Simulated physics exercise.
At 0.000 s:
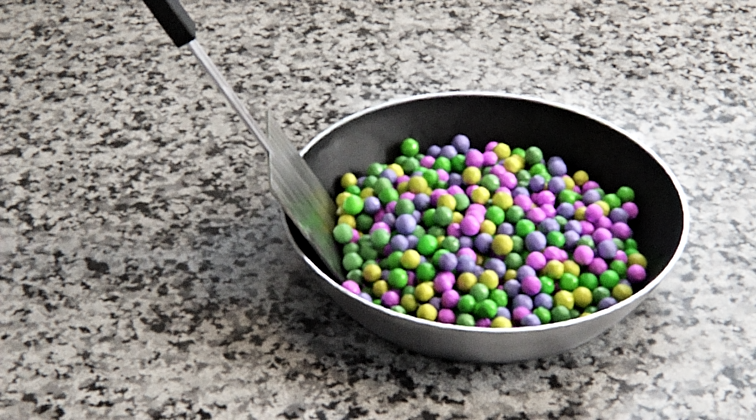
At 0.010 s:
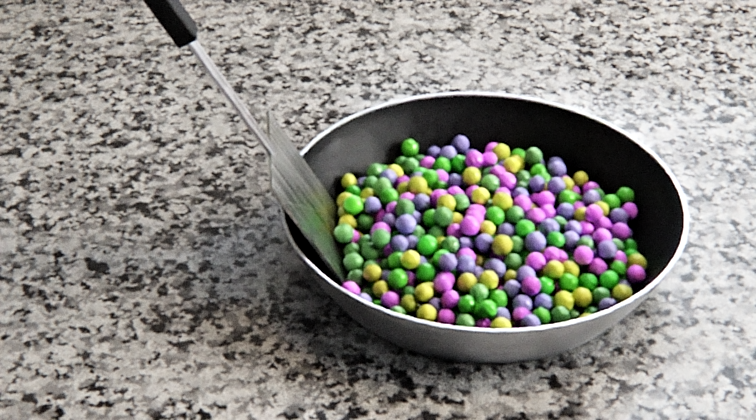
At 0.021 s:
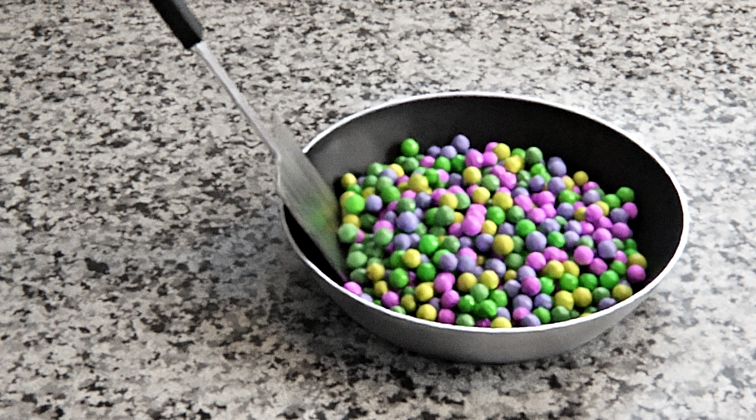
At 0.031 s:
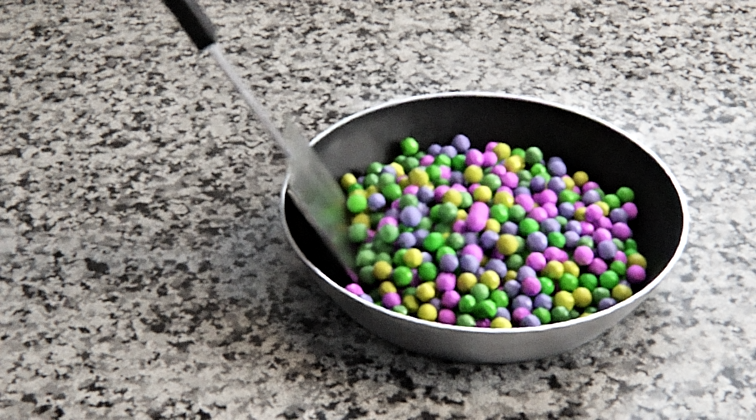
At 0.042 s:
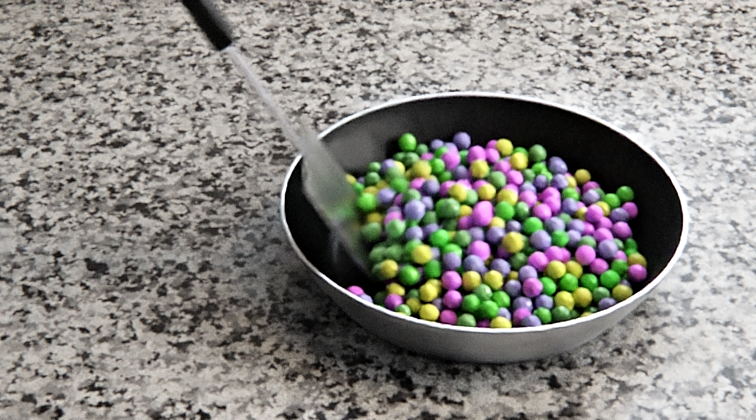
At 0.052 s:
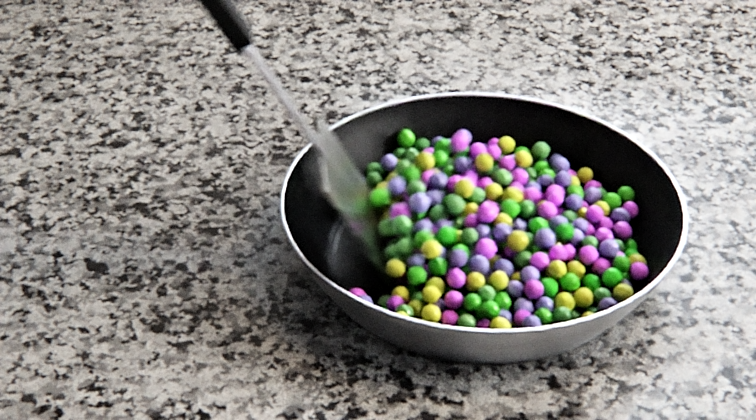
A dark frying pan with a pale rim sits on a speckled grey, black and white countertop, seen from above at an angle by a still camera. It holds a heap of round green, purple, pink and yellow sweets, with a black-handled metal spatula slanting in at its left side. The spatula stays nearly still at first, then sweeps rightward, pushing the nearest sweets together and baring the pan's left side.
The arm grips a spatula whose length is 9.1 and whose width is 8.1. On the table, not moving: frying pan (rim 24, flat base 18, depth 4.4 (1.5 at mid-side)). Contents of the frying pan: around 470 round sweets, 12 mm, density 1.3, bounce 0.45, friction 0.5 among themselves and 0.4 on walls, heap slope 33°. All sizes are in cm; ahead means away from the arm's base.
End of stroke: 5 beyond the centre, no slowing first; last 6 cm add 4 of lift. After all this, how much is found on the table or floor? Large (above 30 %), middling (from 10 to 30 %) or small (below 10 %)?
Middling; from 10 to 30 %.
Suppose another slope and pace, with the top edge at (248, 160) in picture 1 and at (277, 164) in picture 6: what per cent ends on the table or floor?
Around 5 per cent finishes there.
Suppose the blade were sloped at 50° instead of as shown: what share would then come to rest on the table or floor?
Near 15 %.
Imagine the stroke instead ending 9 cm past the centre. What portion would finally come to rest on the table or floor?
Then around 30 per cent.
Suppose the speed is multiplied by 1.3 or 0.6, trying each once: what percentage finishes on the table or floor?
Around 20 per cent, then around 0 per cent, would end on the table or floor.
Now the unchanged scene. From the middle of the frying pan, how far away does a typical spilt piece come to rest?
Some 34 cm.
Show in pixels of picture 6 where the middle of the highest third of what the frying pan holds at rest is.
Approximately at pixel (593, 215).
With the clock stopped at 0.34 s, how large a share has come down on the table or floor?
Share at that moment: Roughly 15 %.
After 0.09 s, sloping 61°, highest piece 7 above the table; 474 in the frying pan.
After 0.12 s, sloping 61°, highest piece 8 above the table; 474 in the frying pan.
After 0.34 s, sloping 61°, highest piece 6 above the table; 403 in the frying pan, 68 on the table or floor, 3 on the blade or in flight.
After 1.39 s, sloping 61°, highest piece 5 above the table; 403 in the frying pan, 71 on the table or floor.
At rest, 403 in the frying pan, 71 on the table or floor. That is 15 % on the table or floor.
